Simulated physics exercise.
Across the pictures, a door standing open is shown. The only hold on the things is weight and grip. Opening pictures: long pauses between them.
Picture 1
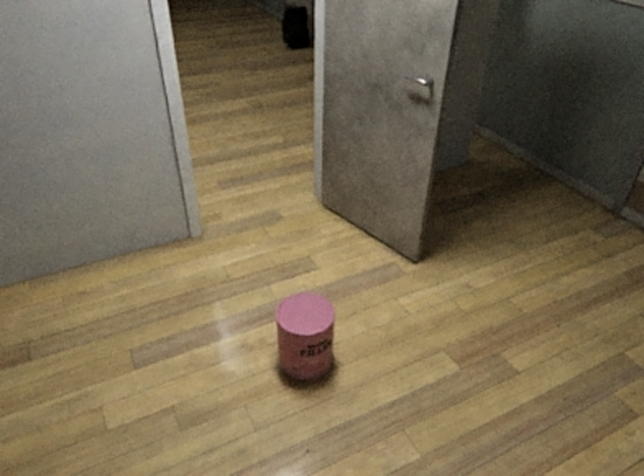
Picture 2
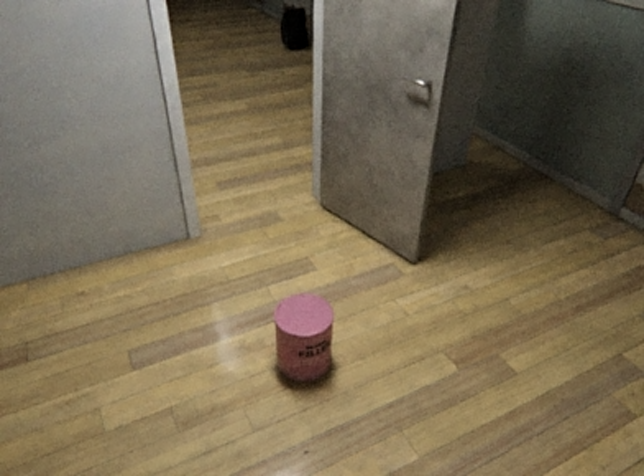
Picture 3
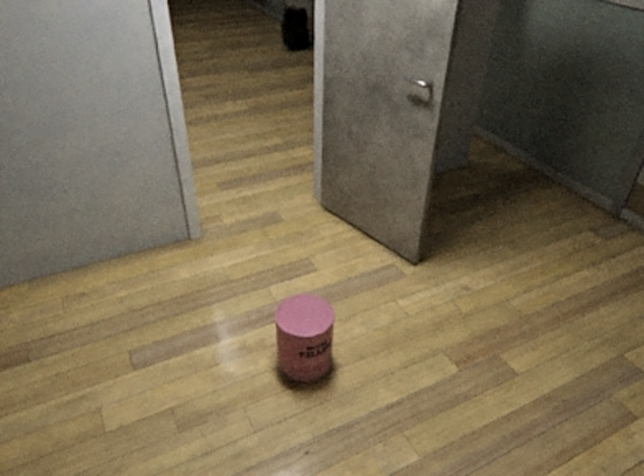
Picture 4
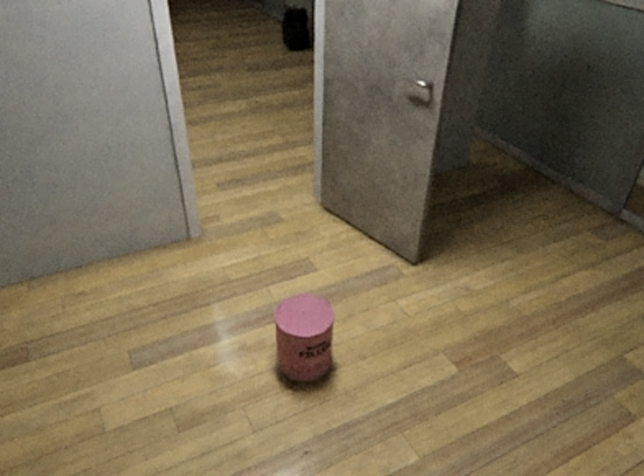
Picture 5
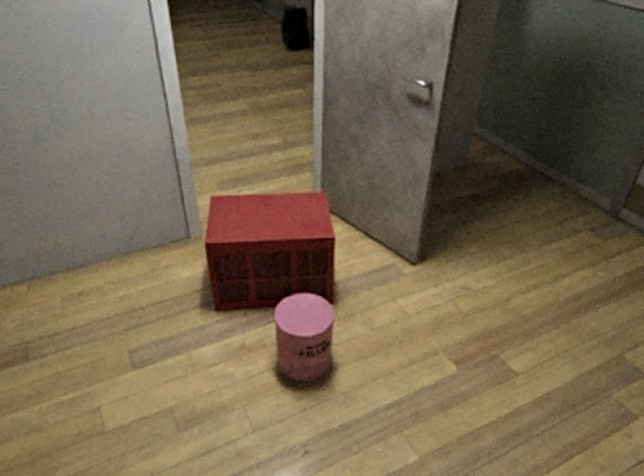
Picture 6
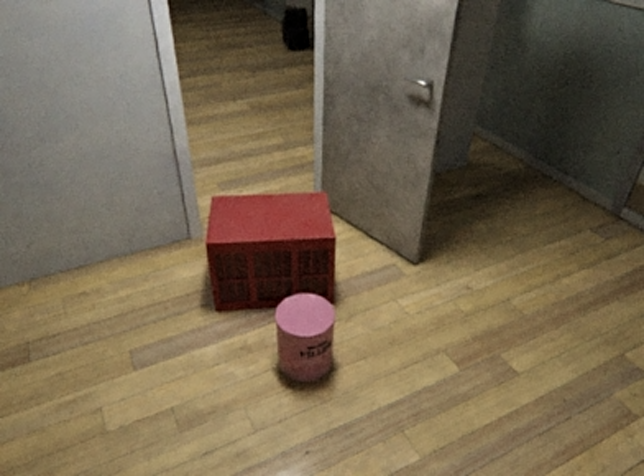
A red chest is absent at first, while a pink pail sits alone on the wooden floor before a wide-open grey door. The chest then appears abruptly just behind the pail, near the doorway, with nobody seen placing it, and the pail and door stay still.
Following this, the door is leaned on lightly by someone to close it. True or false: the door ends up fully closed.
False.
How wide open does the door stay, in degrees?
About 65°.
Then, 0.40 s later than the last frame, door at 95°.
Then, 0.60 s later than the last frame, door at 84°.
Then, 0.70 s later than the last frame, door at 78°.
Then, 0.90 s later than the last frame, door at 67°.
When it is over, door at 66°; both as before. End places, in pixels of the last picture, red chest near (271, 250).
